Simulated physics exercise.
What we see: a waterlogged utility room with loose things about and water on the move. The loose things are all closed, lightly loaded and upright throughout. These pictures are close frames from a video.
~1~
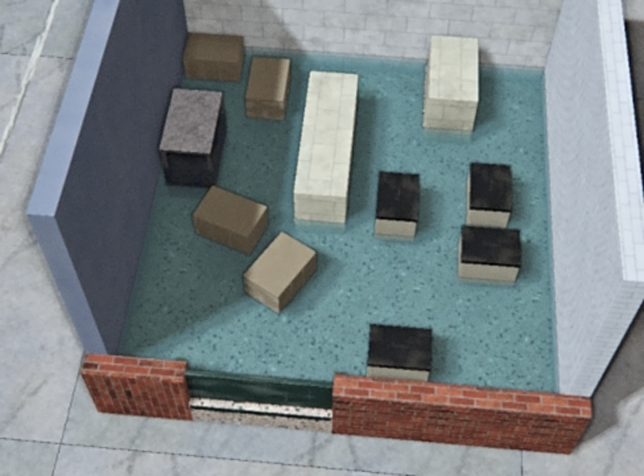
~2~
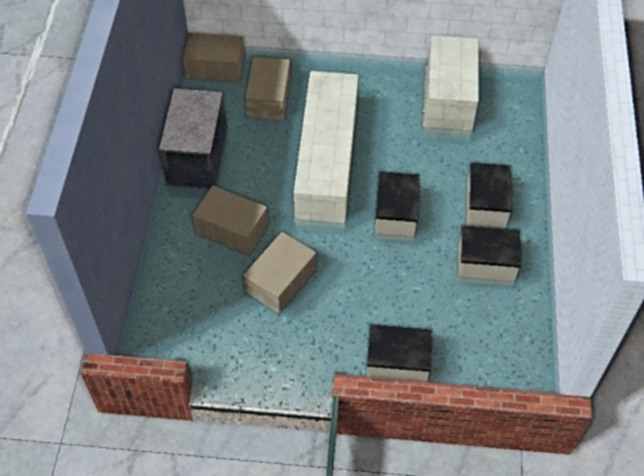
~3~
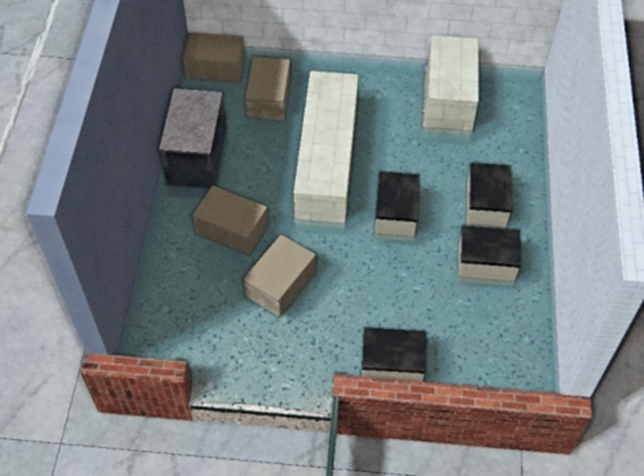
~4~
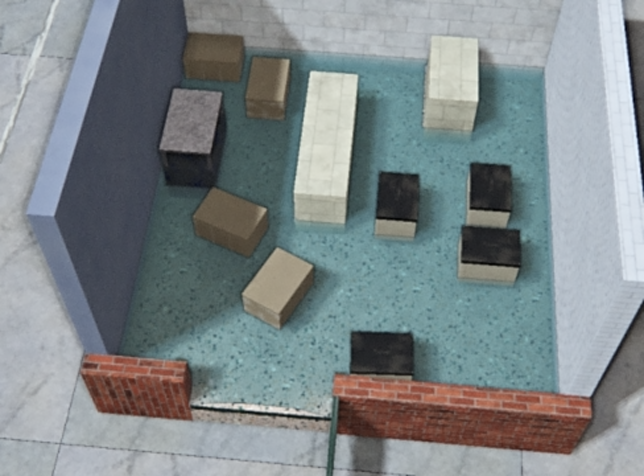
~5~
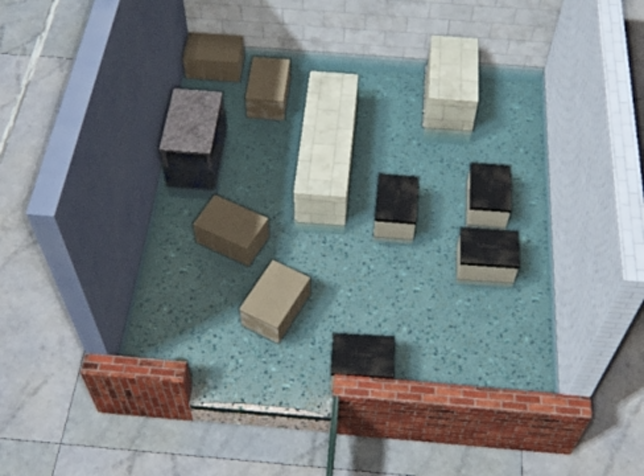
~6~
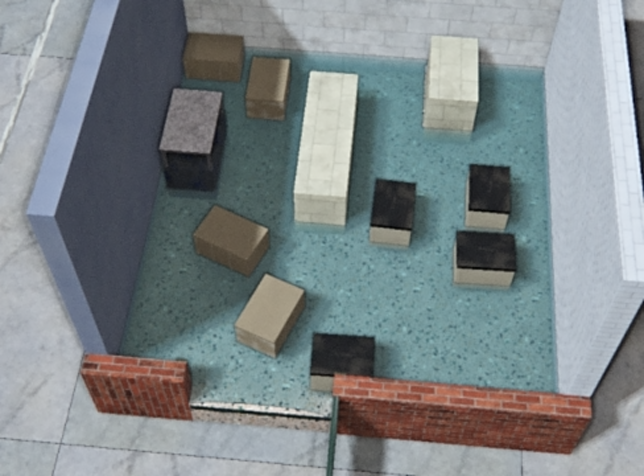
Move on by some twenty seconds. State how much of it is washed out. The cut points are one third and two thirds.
It falls in the highest third.
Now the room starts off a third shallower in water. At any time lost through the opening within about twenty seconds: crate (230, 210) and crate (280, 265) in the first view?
Escapes, escapes.
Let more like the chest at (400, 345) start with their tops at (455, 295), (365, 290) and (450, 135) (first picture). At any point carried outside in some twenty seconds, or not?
Taken in the given order, the three: Exits at some point, exits at some point and doesn't escape.
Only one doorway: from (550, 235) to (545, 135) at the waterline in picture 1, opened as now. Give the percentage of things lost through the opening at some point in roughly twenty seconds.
Some 60 per cent.
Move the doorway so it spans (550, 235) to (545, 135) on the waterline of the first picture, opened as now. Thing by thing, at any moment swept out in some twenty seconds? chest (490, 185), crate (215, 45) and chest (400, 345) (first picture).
Escapes, remains, escapes.
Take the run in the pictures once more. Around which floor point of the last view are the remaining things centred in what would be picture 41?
Around (293, 224).
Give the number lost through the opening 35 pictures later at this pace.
I make it 6.
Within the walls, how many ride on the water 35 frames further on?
Count: 1.
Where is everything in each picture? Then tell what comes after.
The first picture shows a chest at (400, 346), afloat; a crate at (280, 264), afloat; 0 of 8 have shifted.
The second picture shows a chest at (400, 347) floats; a crate at (280, 264), afloat; 0 of 8 have shifted.
The third picture shows a chest at (394, 349) floats, close to its start; a crate at (280, 267), afloat; 1 of 8 have shifted.
The fourth picture shows a chest at (382, 352), afloat, close to its start; a crate at (278, 280) floats, close to its start; 2 of 8 have shifted.
The fifth picture shows a chest at (363, 355) floats, a stride from its start; a crate at (275, 293), afloat, close to its start; 3 of 8 have shifted.
The sixth picture shows a chest at (343, 355) floats, a stride from its start; a crate at (270, 307), afloat, a stride from its start; 5 of 8 have shifted.
A moment on, 2 of 8 are out; 6 afloat.
Next, 4 of 8 are out; 4 afloat.
Later, 6 of 8 are out; 1 afloat.
In the end, 6 of 8 are out; 1 afloat.
